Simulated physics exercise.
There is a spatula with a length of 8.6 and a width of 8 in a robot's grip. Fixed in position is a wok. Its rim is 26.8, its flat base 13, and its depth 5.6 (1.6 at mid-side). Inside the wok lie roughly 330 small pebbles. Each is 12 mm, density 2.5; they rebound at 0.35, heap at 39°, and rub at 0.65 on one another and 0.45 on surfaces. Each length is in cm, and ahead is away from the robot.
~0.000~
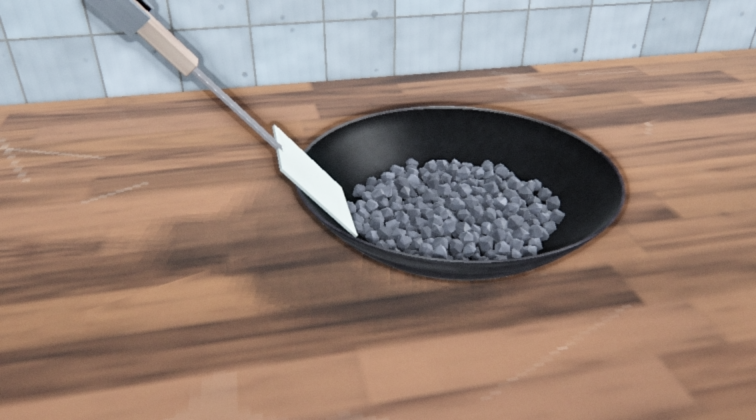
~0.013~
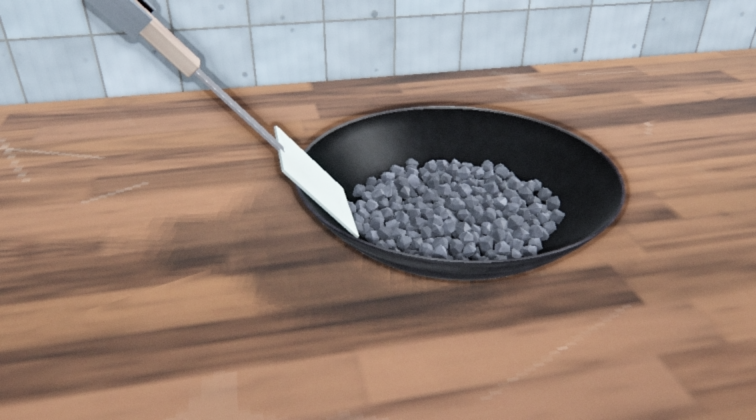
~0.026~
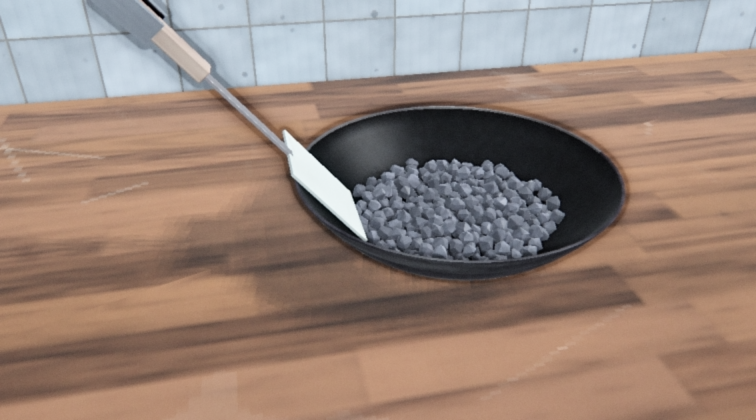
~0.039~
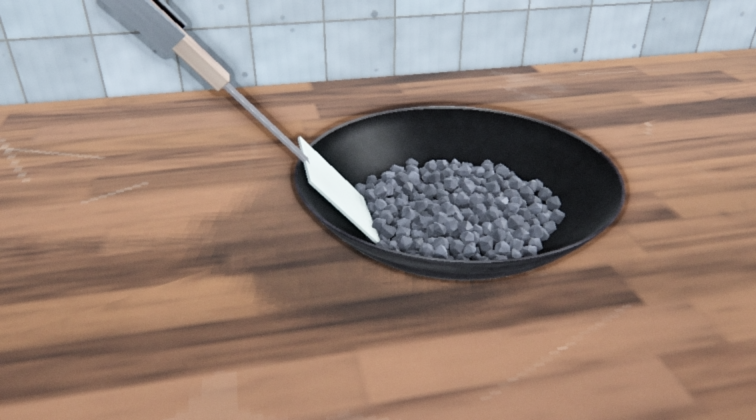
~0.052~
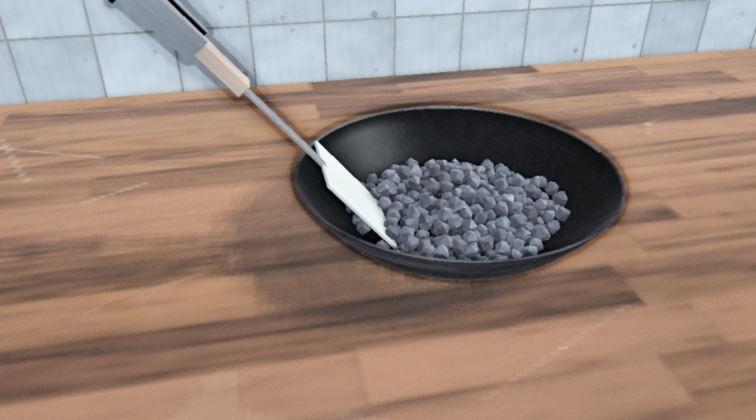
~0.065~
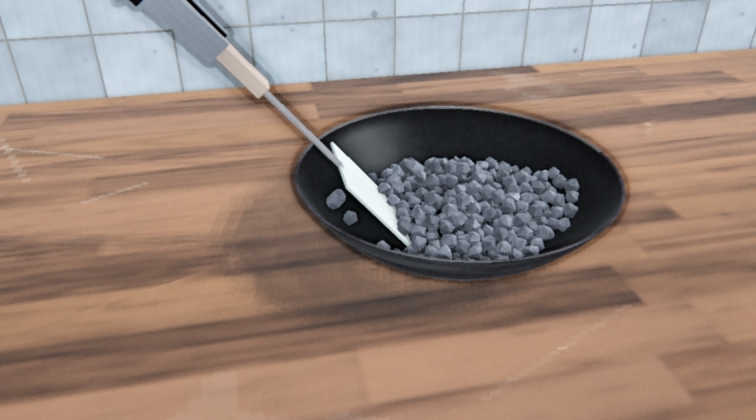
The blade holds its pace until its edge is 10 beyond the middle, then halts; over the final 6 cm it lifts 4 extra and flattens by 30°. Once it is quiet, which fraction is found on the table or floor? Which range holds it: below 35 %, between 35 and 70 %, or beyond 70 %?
The range between 35 and 70 %.
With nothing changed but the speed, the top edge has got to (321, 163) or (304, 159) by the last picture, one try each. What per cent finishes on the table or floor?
That comes to some 30 and some 25 percent, in that order.
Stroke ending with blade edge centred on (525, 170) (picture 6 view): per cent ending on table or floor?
Something near 15 in a hundred.
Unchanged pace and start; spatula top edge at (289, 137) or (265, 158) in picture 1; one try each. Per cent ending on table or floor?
Close to 40 and 40 percent respectively.
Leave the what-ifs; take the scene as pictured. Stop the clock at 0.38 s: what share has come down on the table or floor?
Roughly 20 percent of it.
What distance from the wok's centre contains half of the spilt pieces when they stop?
Estimate: Near 36 cm.
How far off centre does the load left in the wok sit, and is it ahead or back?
About 2.5 centimetres ahead.
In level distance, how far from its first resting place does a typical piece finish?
About 13 centimetres.
After 0.11 s, sloping 51°, highest piece 11 above the table; 326 in the wok, 1 on the blade or in flight.
After 0.16 s, sloping 44°, highest piece 15 above the table; 317 in the wok, 10 on the blade or in flight.
After 0.38 s, sloping 21°, highest piece 21 above the table; 163 in the wok, 61 on the table or floor, 103 on the blade or in flight.
After 1.43 s, sloping 21°, highest piece 3 above the table; 164 on the table or floor, 163 in the wok.
At rest, 164 on the table or floor, 163 in the wok. That is 50 % on the table or floor.
